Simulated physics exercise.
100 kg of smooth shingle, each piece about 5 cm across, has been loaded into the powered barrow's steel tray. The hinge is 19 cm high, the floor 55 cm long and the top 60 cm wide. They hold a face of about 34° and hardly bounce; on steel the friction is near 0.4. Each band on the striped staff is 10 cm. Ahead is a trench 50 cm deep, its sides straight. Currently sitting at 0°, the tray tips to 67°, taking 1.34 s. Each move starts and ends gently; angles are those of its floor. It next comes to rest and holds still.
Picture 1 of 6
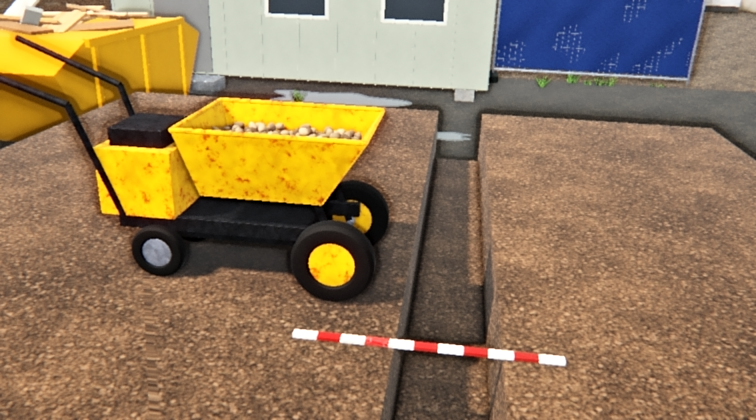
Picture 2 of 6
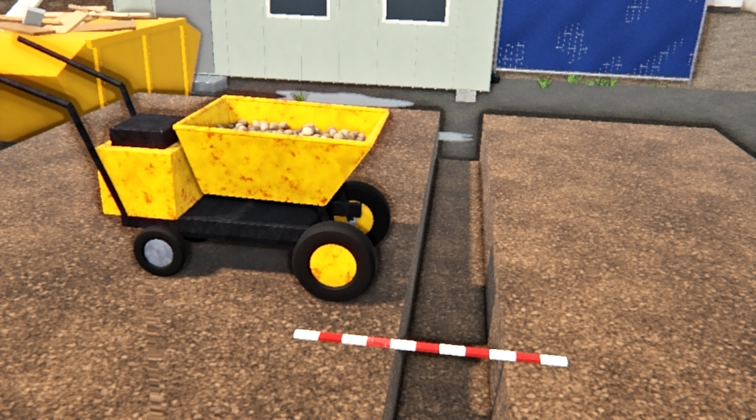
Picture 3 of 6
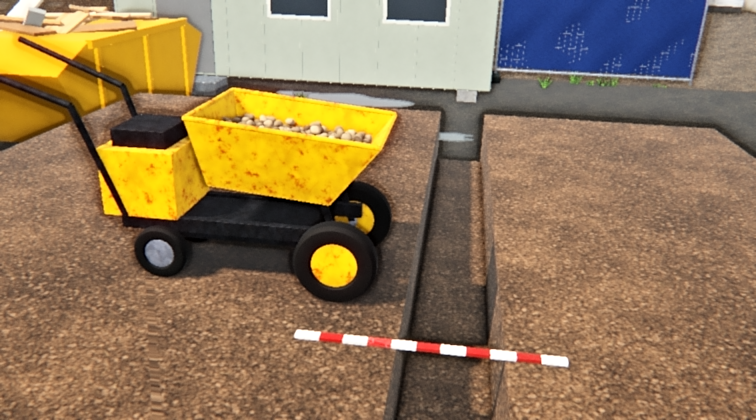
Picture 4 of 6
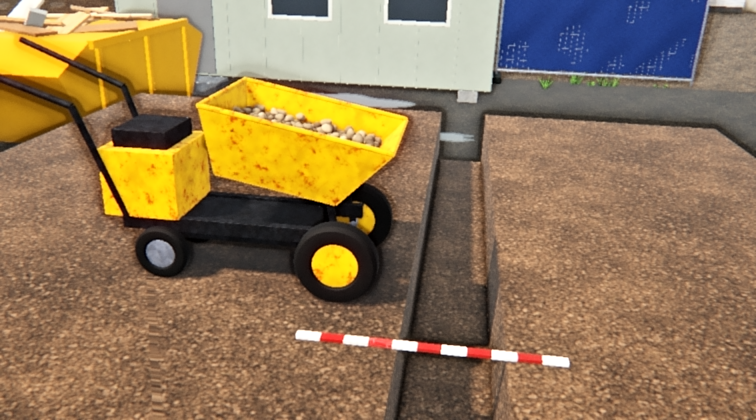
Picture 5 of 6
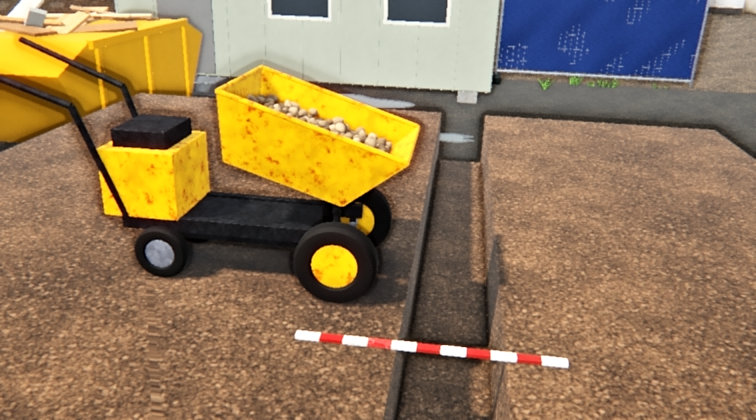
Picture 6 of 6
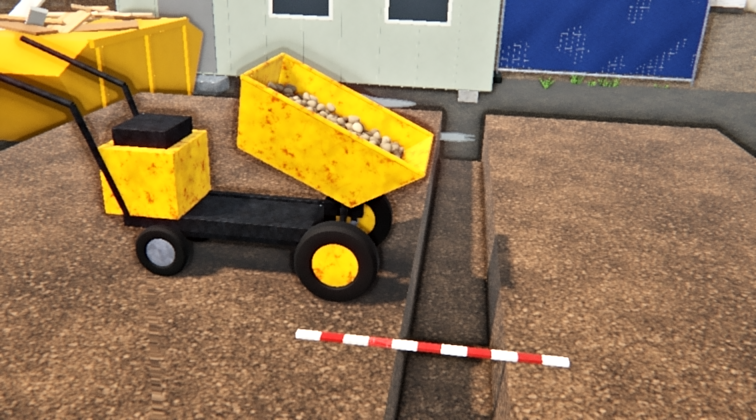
On a building site, a yellow powered barrow loaded with stones stands beside a narrow trench and a red-and-white striped staff, as its tray gradually tilts forward to the right, the rear rising while the stones stay inside.
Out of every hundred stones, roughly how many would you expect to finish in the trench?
Close to 55 in every hundred.
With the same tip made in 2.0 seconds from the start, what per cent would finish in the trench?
Then about 65 per cent.
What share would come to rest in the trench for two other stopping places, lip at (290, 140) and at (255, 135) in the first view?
About 100 and 75 per cent.
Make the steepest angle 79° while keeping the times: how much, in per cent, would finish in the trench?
It would be close to 45 percent.
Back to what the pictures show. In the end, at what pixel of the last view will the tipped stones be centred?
The tipped stones centre close to (488, 348).
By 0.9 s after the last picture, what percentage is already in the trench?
Some 10 per cent.
Then, 0.4 s after the last picture the floor is at 57°, 100 % in the tray; the foremost stones are at (454, 209).
Then, 0.9 s after the last picture the floor is at 67°, 70 % in the tray, 12 % in the trench, 18 % past the trench; the foremost stones are at (546, 279).
Then, 1.2 s after the last picture the floor is at 67°, 37 % in the tray, 20 % in the trench, 42 % past the trench; the foremost stones are at (641, 285).
Then, 3.2 s after the last picture the floor is at 67°, 0 % in the tray, 55 % in the trench, 45 % past the trench; the foremost stones are at (716, 289).
